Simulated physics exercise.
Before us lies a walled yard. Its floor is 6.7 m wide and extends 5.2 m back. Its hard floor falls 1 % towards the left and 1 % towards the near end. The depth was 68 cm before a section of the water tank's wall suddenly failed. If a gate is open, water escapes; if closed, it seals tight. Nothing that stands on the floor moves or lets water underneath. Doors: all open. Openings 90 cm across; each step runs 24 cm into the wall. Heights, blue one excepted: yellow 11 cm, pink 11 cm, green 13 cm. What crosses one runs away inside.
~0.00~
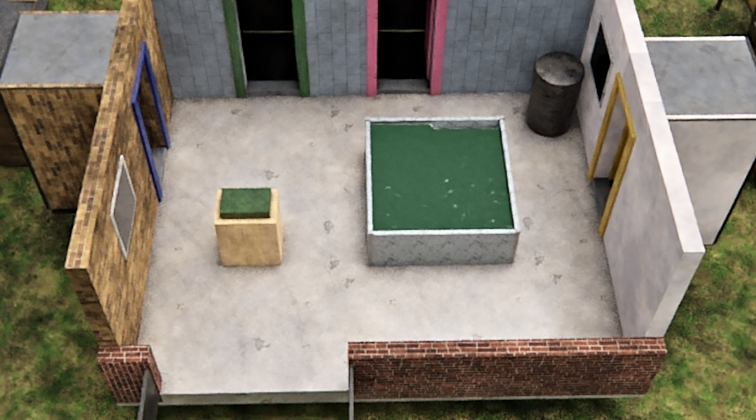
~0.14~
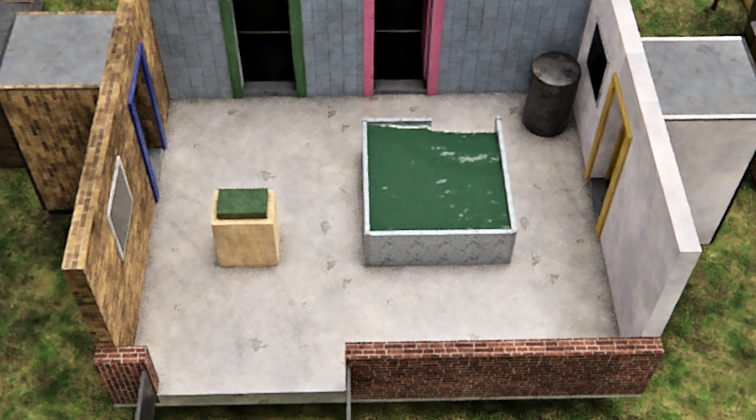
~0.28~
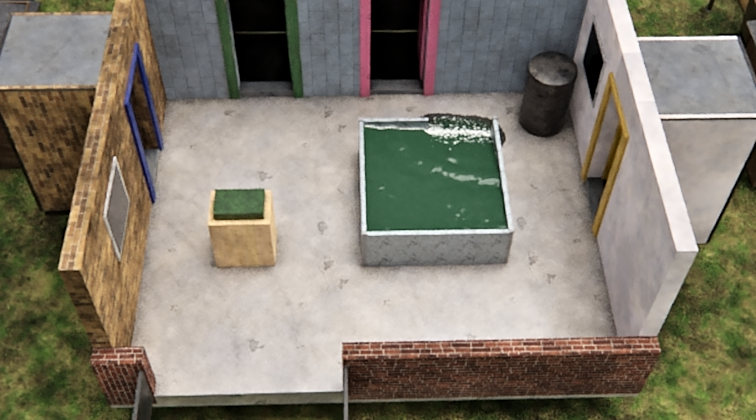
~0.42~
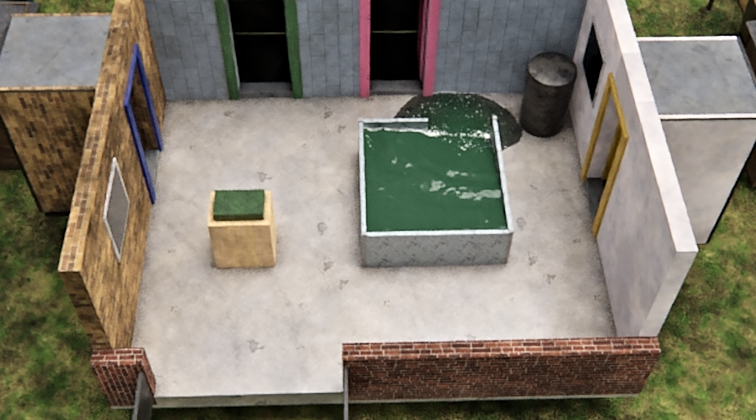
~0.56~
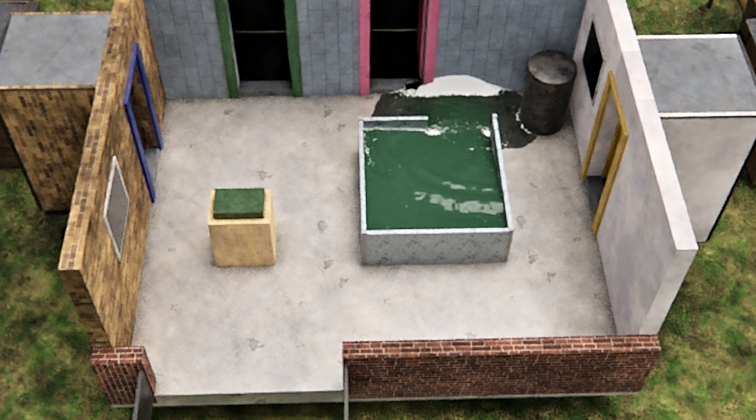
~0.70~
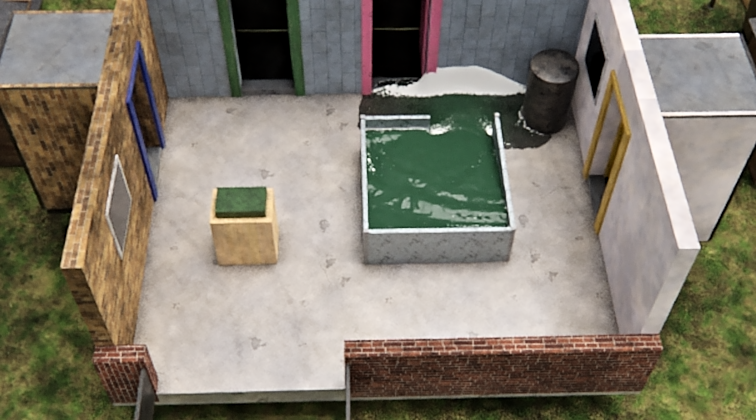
The footage shows a walled yard with a tank of green water; part of the tank's far wall gives way, and water pours through the gap, spreading across the floor behind it and around the base of a dark barrel.
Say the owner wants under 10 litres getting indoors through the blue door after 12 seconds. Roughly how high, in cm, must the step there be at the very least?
At the very least some 13.5 cm.
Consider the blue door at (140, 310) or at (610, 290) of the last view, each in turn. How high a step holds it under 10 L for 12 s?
About 12.5 and 6.5 cm.
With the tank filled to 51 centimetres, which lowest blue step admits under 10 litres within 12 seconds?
About 10.0 centimetres.
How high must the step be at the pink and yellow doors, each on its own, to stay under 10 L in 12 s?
Close to 28 cm (pink) and close to 8.0 cm (yellow).
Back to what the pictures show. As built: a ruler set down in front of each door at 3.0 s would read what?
Blue door 13 cm, yellow door 3 cm, pink door 19 cm, green door 5 cm.
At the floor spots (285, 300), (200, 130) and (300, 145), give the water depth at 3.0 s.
That's 0, 4 and 4 cm, in the order given.
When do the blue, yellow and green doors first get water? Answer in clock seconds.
Blue = 2.8 s, yellow = 2.0 s, green = 1.4 s.
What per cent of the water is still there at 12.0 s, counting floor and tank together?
Around 72 per cent of the water.
After 1.4 s water covers 10 % of the floor, deepest (56 cm) near (568, 95); it has not reached the blue door.
After 3.0 s water covers 50 % of the floor, deepest (40 cm) near (557, 95); 13 cm at the blue door, 0 litres in over its 7 cm step.
After 12.0 s water covers 95 % of the floor, deepest (14 cm) near (130, 378); 8 cm at the blue door, 136 litres in over its 7 cm step.
At the blue door as built, the water arrived by 2.8 s and peaked near 16 cm at 5.4 s.
With a step of 11 cm, 39 litres would have come in within the 12 s; with 15 cm, 4 litres. So under 10 litres takes about 13.5 cm.
